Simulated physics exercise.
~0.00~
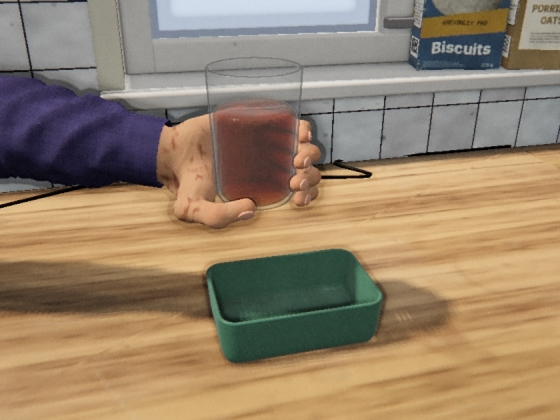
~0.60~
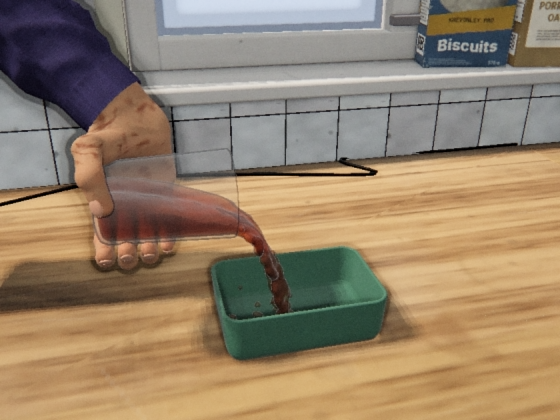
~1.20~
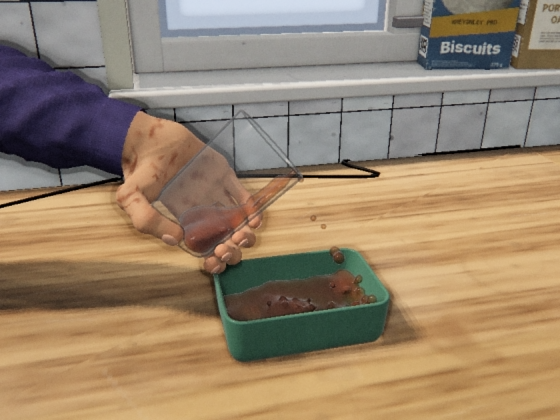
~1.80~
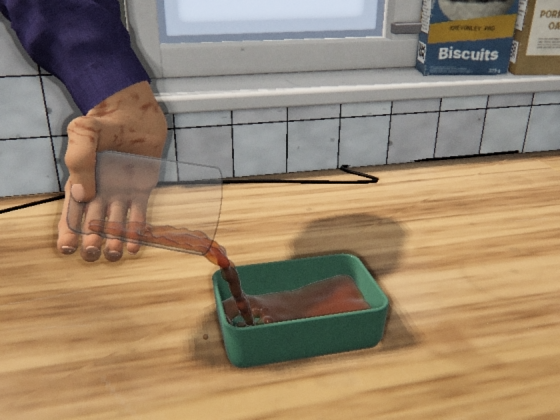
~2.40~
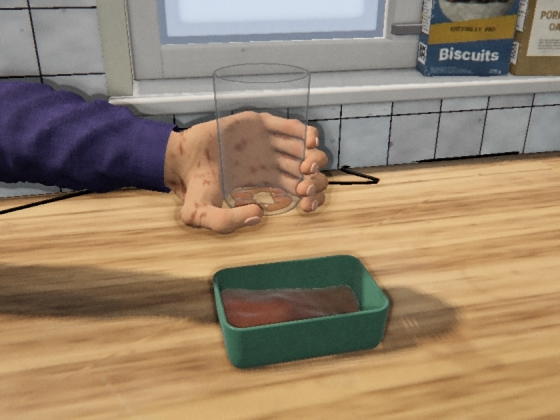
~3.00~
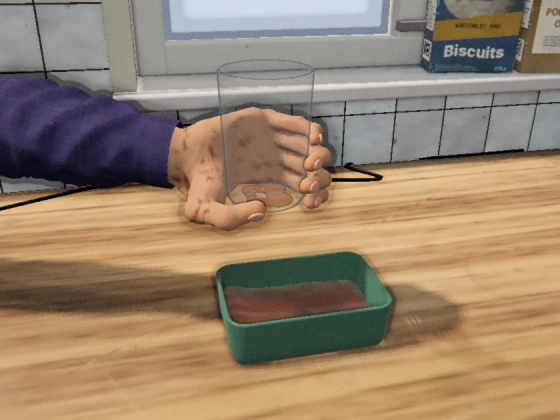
A hand tips a clear tumbler of reddish-brown tea twice into a green food box, then holds it upright, nearly empty.
